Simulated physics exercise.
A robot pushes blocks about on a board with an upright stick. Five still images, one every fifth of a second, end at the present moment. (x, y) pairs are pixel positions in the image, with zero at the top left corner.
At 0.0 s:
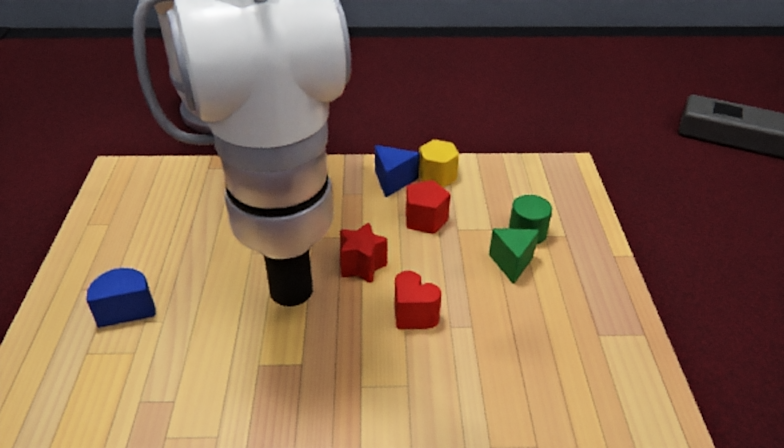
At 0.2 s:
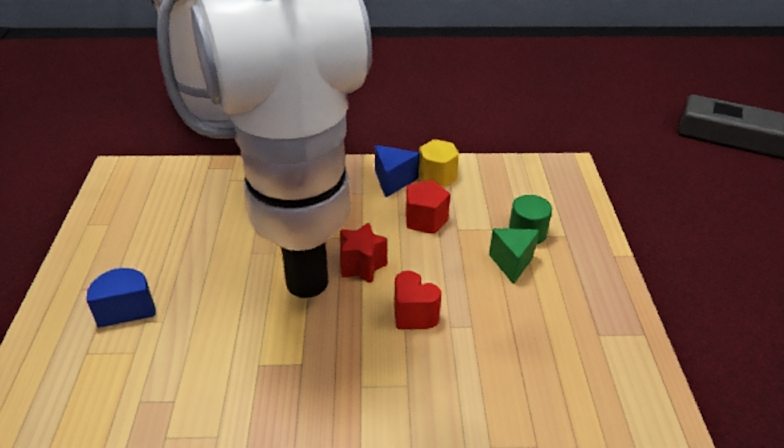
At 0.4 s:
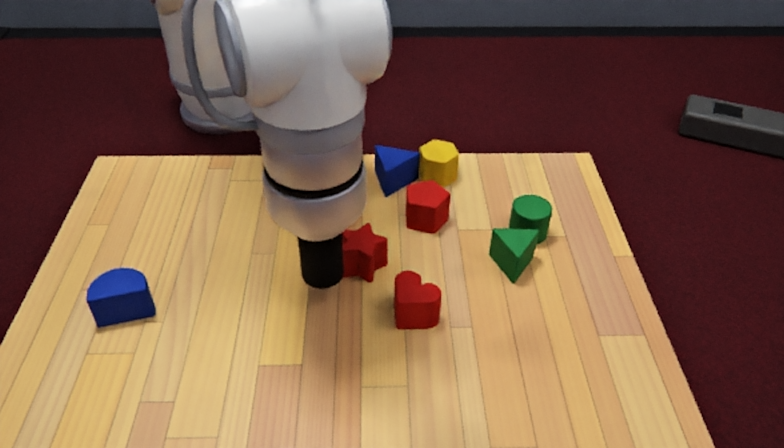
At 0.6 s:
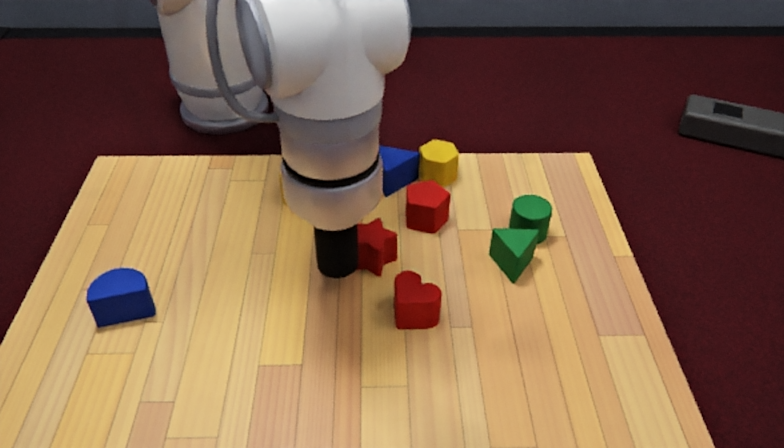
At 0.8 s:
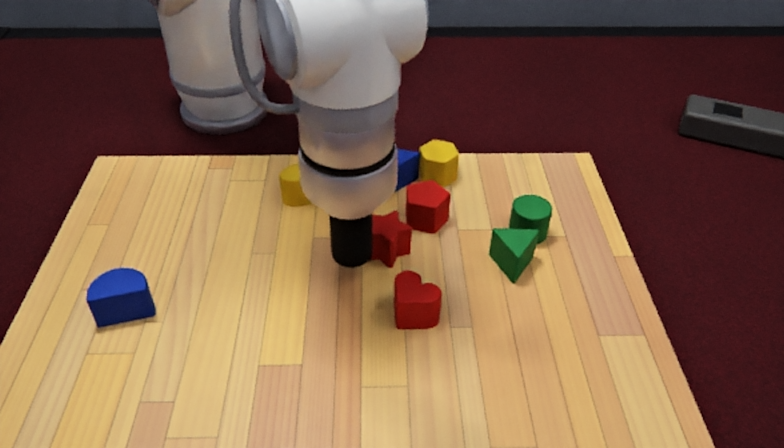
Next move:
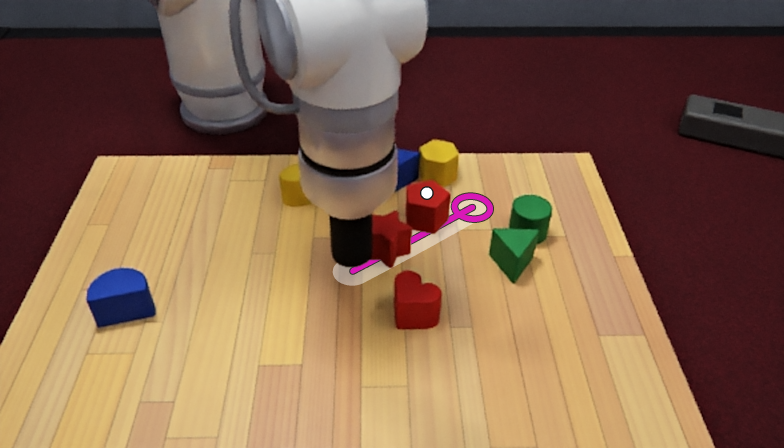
A white robot arm with a black stick slides rightward and slightly away across a wooden board, closing in on a red star among scattered red, blue, green and yellow blocks. The stick meets the star and nudges it a short way right and back toward the red pentagon, while the other blocks stay still.
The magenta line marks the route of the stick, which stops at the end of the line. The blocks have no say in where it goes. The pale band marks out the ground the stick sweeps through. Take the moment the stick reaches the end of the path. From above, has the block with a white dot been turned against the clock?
Yes, I think so.
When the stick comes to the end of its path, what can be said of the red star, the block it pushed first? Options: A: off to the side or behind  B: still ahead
I'll go with B - still ahead.
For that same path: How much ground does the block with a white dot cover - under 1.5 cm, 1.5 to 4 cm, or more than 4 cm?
The shift is above 4 cm.
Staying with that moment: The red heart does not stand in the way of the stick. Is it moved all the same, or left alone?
At the moment the path ends, the red heart still stands where it did.
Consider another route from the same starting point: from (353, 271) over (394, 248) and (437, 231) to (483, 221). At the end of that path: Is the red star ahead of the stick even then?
Yes
Drawn move, from (353, 271) directly to (472, 207); the dot is on the red pentagon.
The first path, step by step. One third of the way, stick at (396, 231); red star at (418, 204), turned 15° clockwise; red pentagon at (444, 181).
Two thirds of the way, stick at (438, 210); red star at (460, 184), turned 20° clockwise; red pentagon at (473, 161), turned 35° anticlockwise; yellow hexagon at (440, 148).
At the end, stick at (474, 190); red star at (498, 168), turned 25° clockwise; red heart still; red pentagon at (488, 145), turned 80° anticlockwise; yellow hexagon at (440, 148); green round block still.
